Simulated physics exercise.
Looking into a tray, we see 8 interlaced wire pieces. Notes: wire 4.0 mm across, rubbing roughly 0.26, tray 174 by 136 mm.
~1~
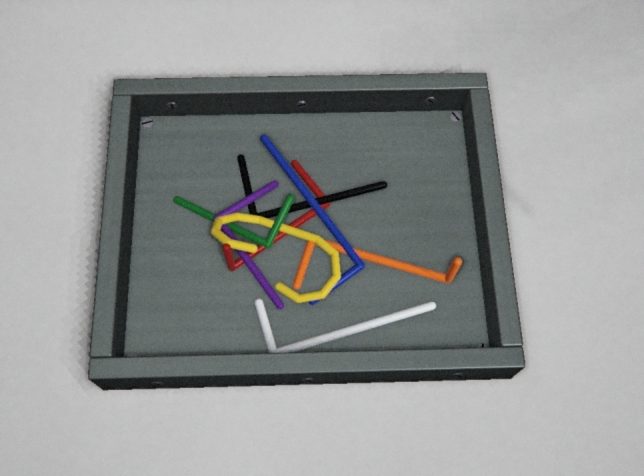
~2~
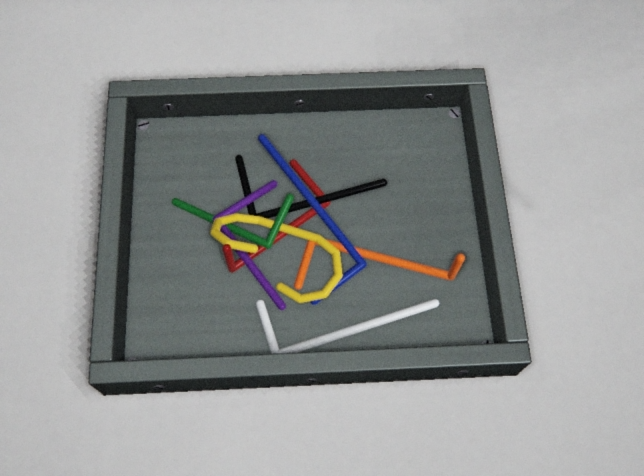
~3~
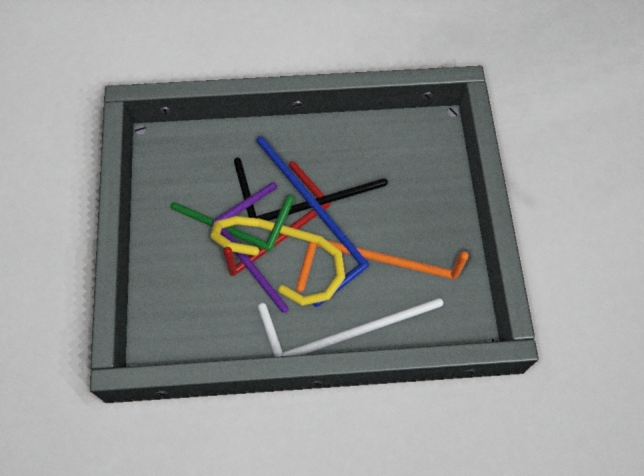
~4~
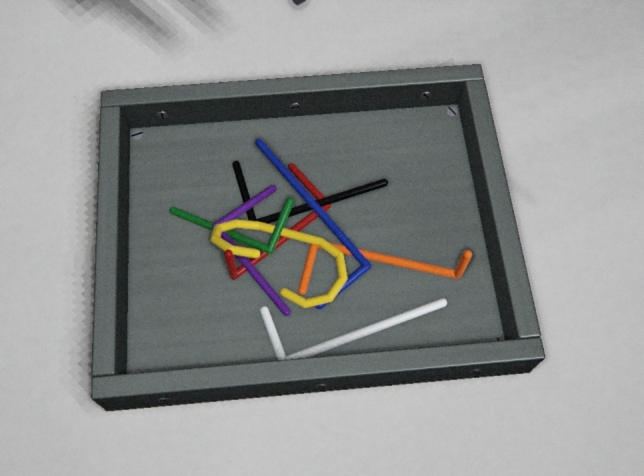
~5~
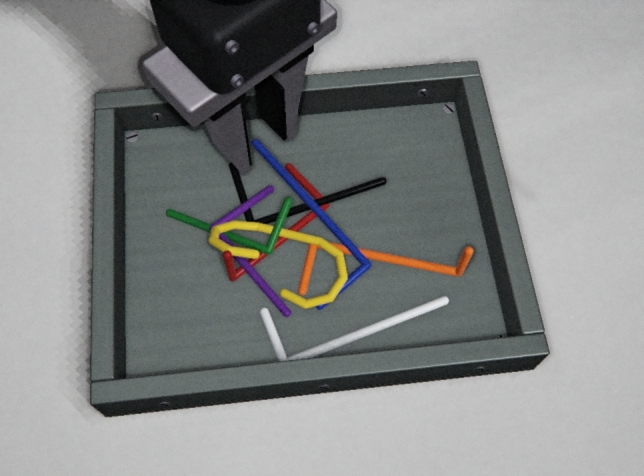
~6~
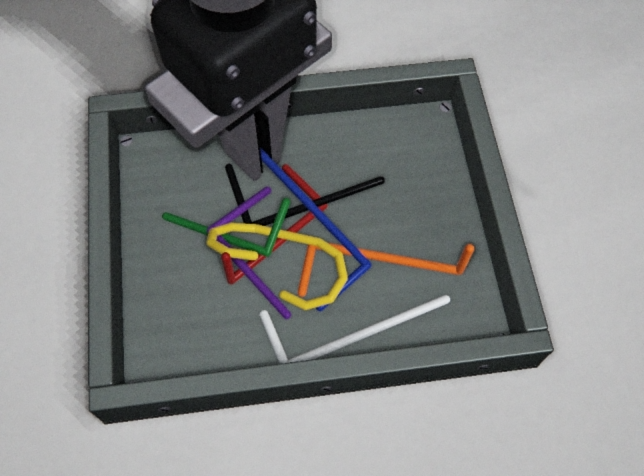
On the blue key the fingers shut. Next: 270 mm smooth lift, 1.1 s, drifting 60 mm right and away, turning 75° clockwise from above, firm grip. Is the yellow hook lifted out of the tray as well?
It ends up still in the tray.
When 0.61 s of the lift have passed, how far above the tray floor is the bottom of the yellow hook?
0 mm.
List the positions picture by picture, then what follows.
In the first frame, fingers out of view, 227 mm above the grip; yellow hook from (279, 286) to (253, 249), passing over black key, over and under green key, over blue key; blue key from (312, 301) to (264, 139), passing under yellow hook.
In the second frame, fingers out of view, 227 mm above the grip; orange crank from (460, 258) to (298, 285); white key from (260, 304) to (435, 303).
In the third frame, fingers out of view, 211 mm above the grip; purple key from (273, 186) to (284, 309), passing over black key; blue key from (317, 303) to (260, 140), passing under yellow hook.
In the fourth frame, fingers out of view, 113 mm above the grip; green key from (290, 201) to (173, 211), passing over red crank, over and under yellow hook; red crank from (228, 254) to (292, 167), passing under black key, under green key.
In the fifth frame, fingers (253, 127) 14 mm above the grip; black key from (233, 166) to (383, 181), passing over red crank, under purple key, under yellow hook; yellow hook from (284, 293) to (255, 254), passing over black key, over and under green key, over blue key.
In the sixth frame, fingers (252, 145) closed on the blue key; yellow hook from (284, 295) to (254, 256); blue key from (320, 307) to (252, 144).
Then, 0.33 s into the lift, lowest point more than 20 mm over the tray floor, blue key 58 mm.
Then, 0.61 s into the lift, lowest point more than 20 mm over the tray floor, blue key 158 mm.
Then, 1.10 s into the lift, lowest point more than 20 mm over the tray floor, blue key 272 mm.
End, hanging blue key 272 mm; the other 7 are down.
